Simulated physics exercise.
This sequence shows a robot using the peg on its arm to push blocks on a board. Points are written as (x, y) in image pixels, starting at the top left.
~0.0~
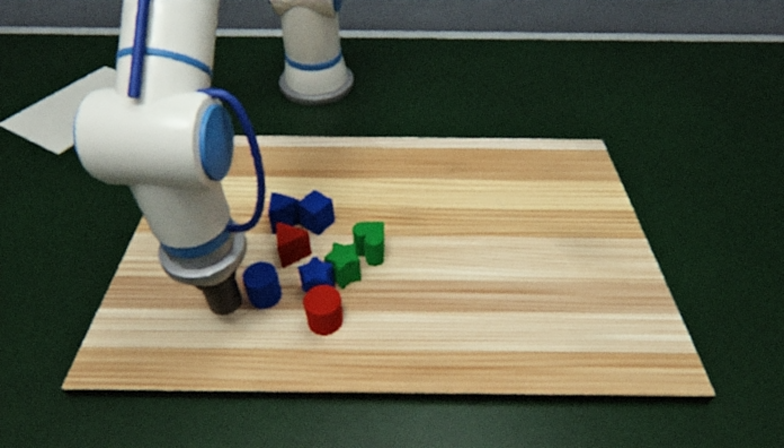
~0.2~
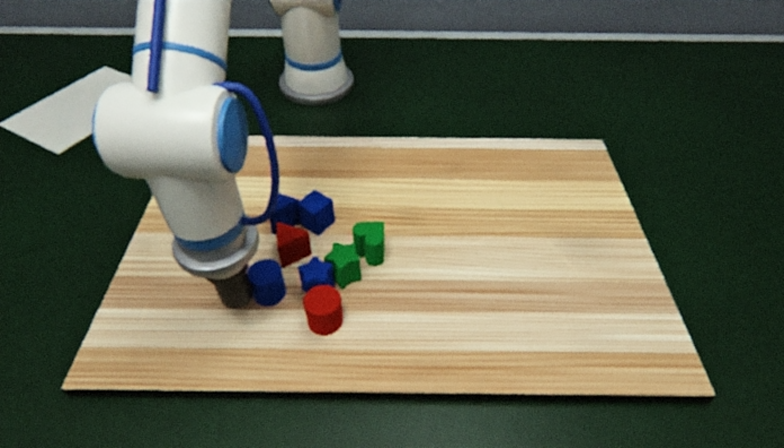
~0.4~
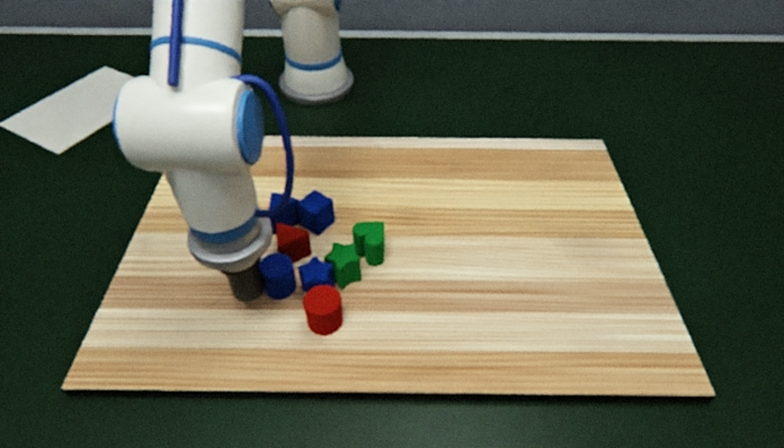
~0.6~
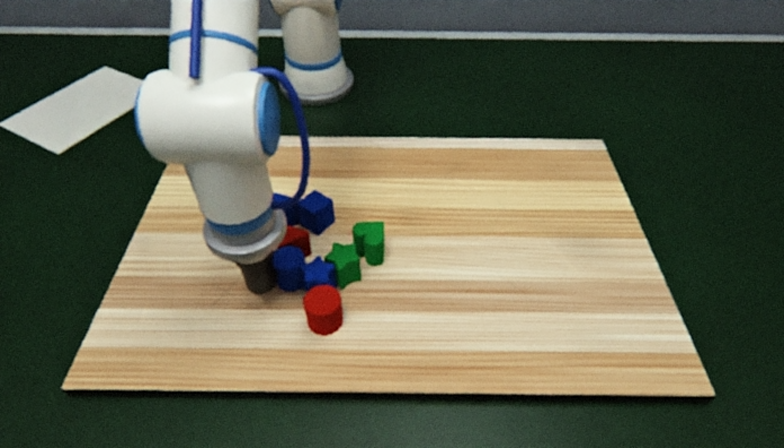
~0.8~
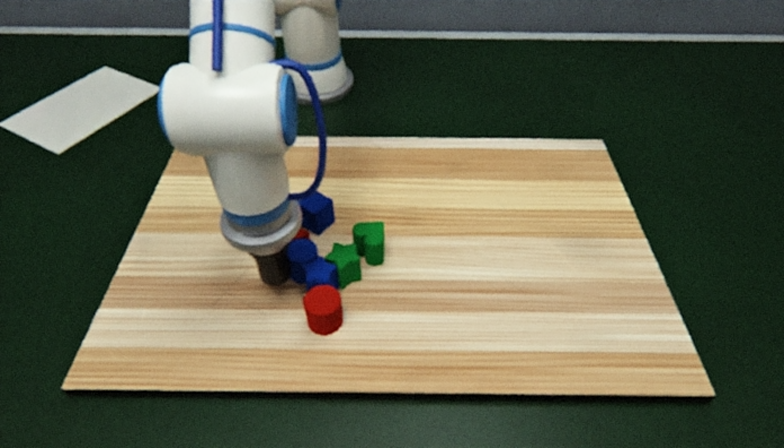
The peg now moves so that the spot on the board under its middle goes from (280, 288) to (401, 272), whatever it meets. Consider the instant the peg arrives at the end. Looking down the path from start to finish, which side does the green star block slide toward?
It shifts to the right.
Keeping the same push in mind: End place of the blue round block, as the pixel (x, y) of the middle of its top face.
In the picture, it is at (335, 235).
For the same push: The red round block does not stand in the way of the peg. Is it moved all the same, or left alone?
It will be resting on its spot.
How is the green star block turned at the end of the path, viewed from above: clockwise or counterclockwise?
Viewed from above, counterclockwise.
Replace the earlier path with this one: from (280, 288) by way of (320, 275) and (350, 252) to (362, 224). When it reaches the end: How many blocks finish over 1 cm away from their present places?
Three or more.
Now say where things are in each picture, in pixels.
The first frame shows lower end of the peg at (226, 302), tops of blocks, blue round block at (259, 274), blue star block at (315, 269), red round block at (322, 299), green star block at (343, 254), green heart-shaped block at (371, 231).
The second frame shows peg at (237, 296), blue round block at (264, 271).
The third frame shows peg at (249, 289), blue round block at (275, 265).
The fourth frame shows peg at (262, 282), blue round block at (287, 257).
The fifth frame shows peg at (276, 274), blue round block at (300, 250), blue star block at (319, 269), red round block at (322, 299), green star block at (343, 253), green heart-shaped block at (371, 231).
On the path given first. One third of the way, peg at (320, 268); blue round block at (327, 237); blue star block at (343, 272), turned 40° clockwise; green star block at (370, 253), turned 35° anticlockwise; green heart-shaped block at (375, 229), turned 15° anticlockwise.
Two thirds of the way, peg at (361, 263); blue round block at (335, 235); blue star block at (366, 278), turned 95° clockwise; green star block at (390, 255), turned 90° anticlockwise; green heart-shaped block at (375, 229), turned 15° anticlockwise.
At the end, peg at (401, 258); blue round block at (335, 235); blue star block at (368, 277), turned 110° clockwise; red round block not moved; green star block at (430, 251), turned 90° anticlockwise; green heart-shaped block at (376, 229), turned 25° anticlockwise.
